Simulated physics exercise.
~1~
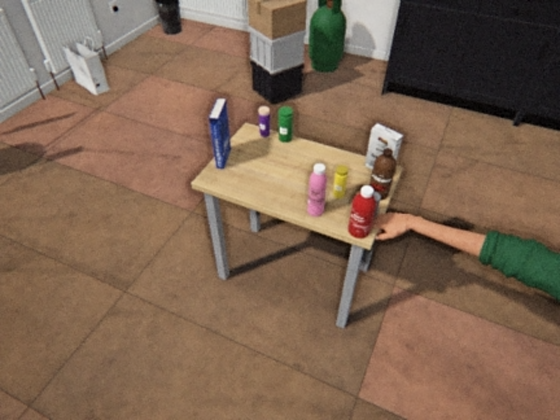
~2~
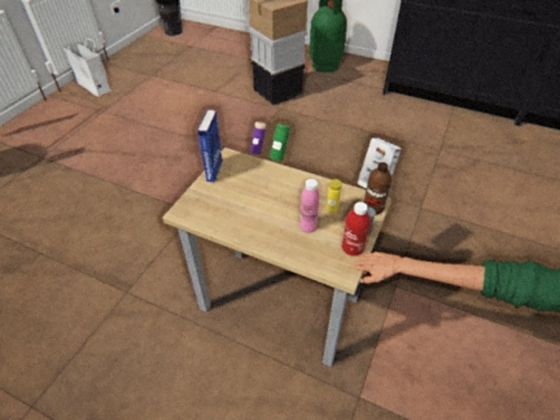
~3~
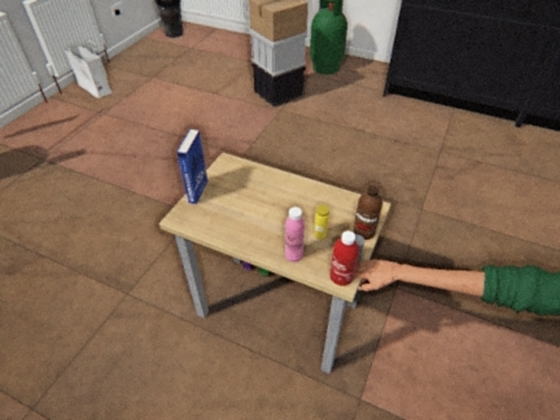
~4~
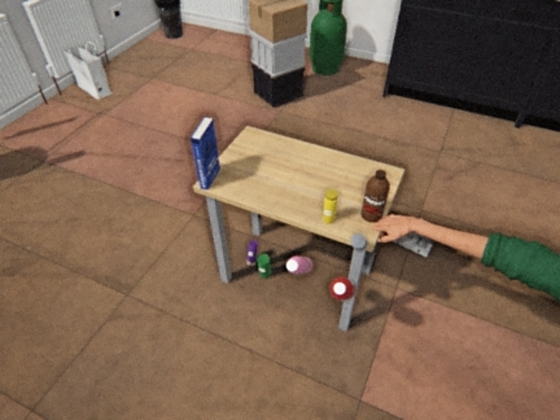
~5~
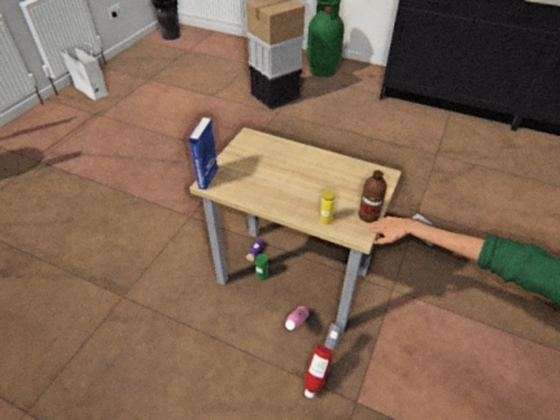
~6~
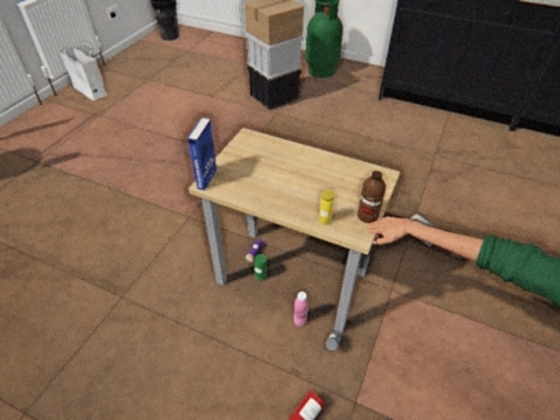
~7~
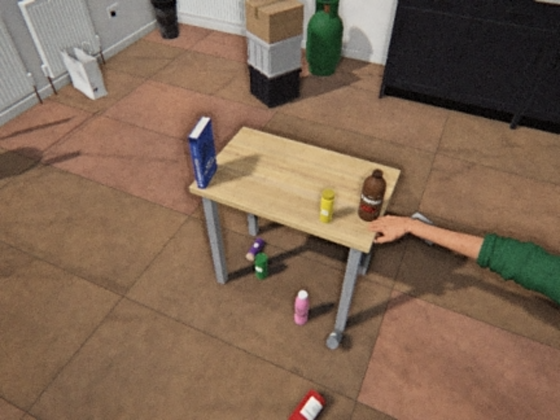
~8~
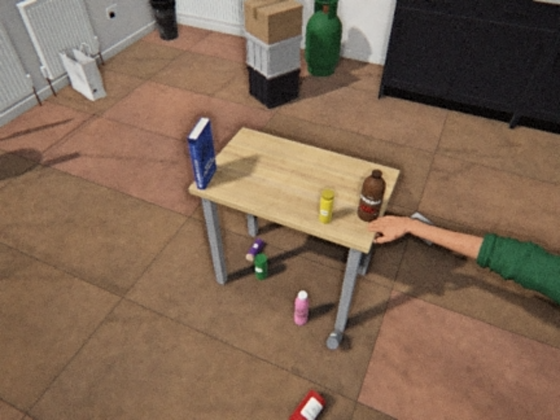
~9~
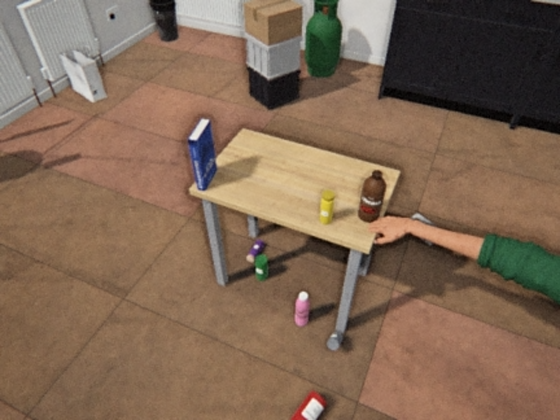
A hand jerks a small wooden table forward and back, knocking several bottles onto the floor.
